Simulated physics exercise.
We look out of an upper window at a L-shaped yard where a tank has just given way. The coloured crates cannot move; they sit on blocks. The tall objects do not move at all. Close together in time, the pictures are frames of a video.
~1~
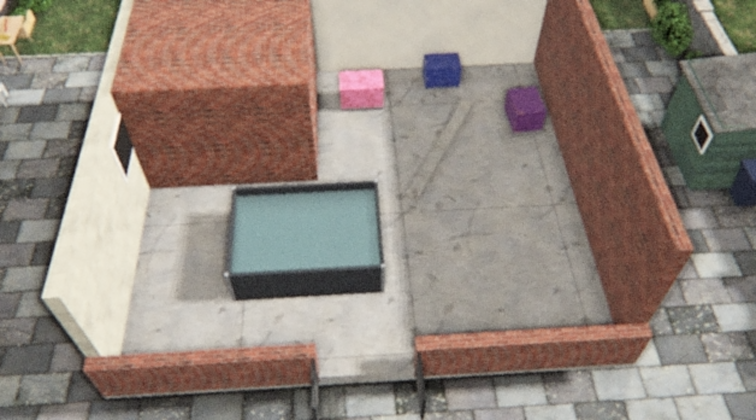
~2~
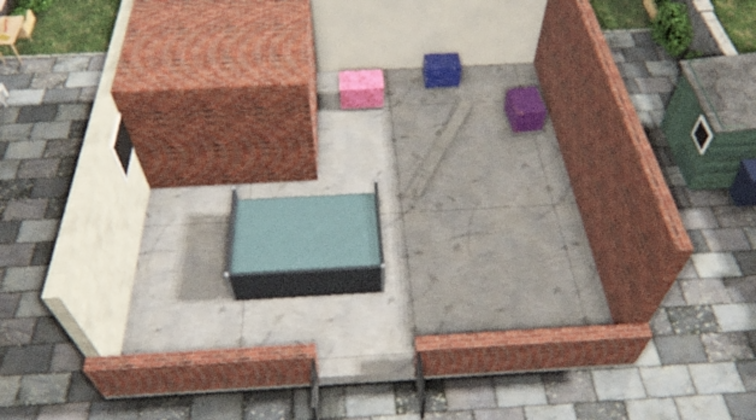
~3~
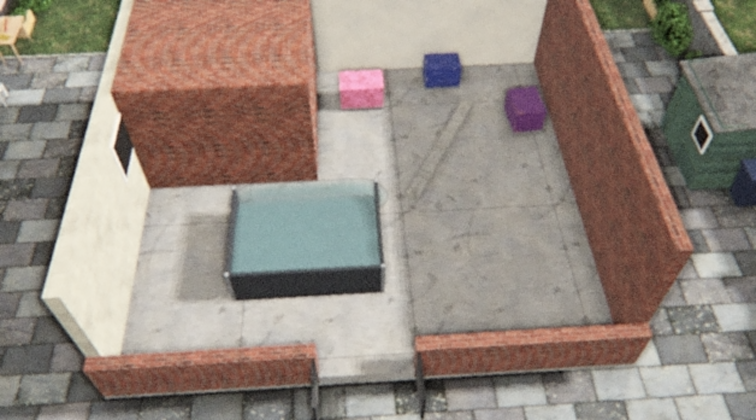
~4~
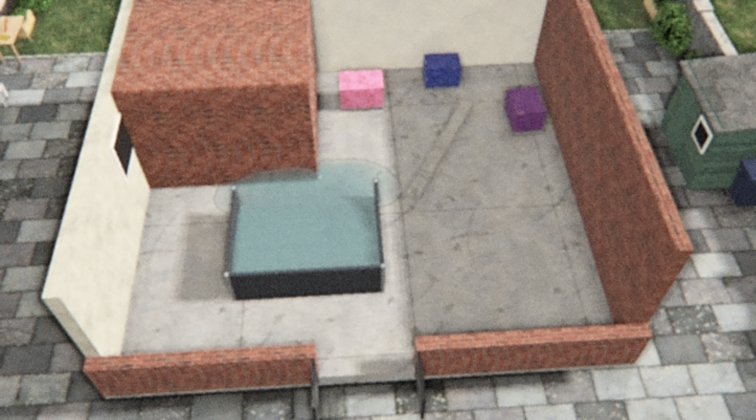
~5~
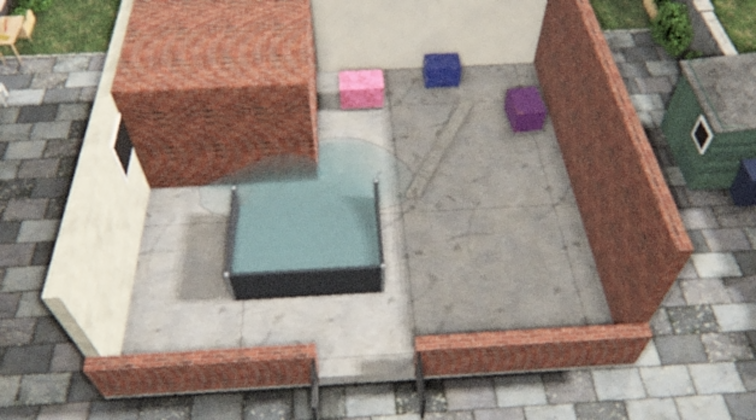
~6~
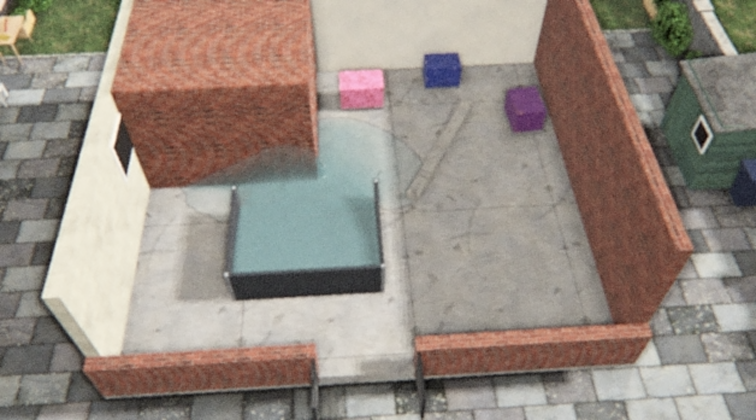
At the start, still water fills an open dark-sided tank in a walled yard, near a brick block and three small coloured boxes. The tank's far side gives way and water pours out there, then spreads across the paving in a thin, widening sheet toward the brick block, while everything else stays still.
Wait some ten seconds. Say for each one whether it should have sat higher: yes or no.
Purple crate - yes; blue crate - yes; pink crate - yes.
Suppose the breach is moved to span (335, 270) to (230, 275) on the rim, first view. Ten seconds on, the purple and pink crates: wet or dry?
The purple one is untouched; the pink one is untouched.
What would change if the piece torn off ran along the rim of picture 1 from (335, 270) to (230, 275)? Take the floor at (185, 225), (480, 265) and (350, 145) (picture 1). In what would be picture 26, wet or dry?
Going through them in turn: Reached by the flood, then reached by the flood, then still unsoaked.
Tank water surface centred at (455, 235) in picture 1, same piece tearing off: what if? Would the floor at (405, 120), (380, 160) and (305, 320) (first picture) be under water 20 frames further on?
Results in order - swamped, swamped, left untouched.
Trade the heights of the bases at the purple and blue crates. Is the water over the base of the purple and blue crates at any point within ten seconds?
In that case the purple crate is swamped, and the blue crate is swamped.
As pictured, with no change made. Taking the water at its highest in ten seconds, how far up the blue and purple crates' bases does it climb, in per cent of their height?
Some 940 and 200 % respectively.
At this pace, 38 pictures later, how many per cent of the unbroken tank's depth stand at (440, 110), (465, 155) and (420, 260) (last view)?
In that order: 18, 6 and 2 per cent.
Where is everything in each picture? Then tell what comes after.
The first picture shows still water in the open tank at (306, 228).
In the second picture, water pours out on the open tank's far side and has run to a hidden place.
In the third picture, the front is at a hidden place, out from the gap on the open tank's far side.
In the fourth picture, the front is at (222, 190), out from the gap on the open tank's far side.
In the fifth picture, the front is at (204, 186), out from the gap on the open tank's far side.
In the sixth picture, water pours out on the open tank's far side and has run to (183, 187).
A moment on, water covers 25 % of the floor; the purple crate not reached, the blue crate not reached, the pink crate water round its plinth.
Next, water covers 35 % of the floor; the purple crate not reached, the blue crate water round its plinth, the pink crate water round its plinth.
Then, water covers 50 % of the floor; the purple crate water round its plinth, the blue crate water round its plinth, the pink crate water round its plinth.
Later, water covers 80 % of the floor; the purple crate water round its plinth, the blue crate water round its plinth, the pink crate water round its plinth.
In the end, water covers 100 % of the floor; the purple crate was topped, the blue crate was topped, the pink crate was topped.
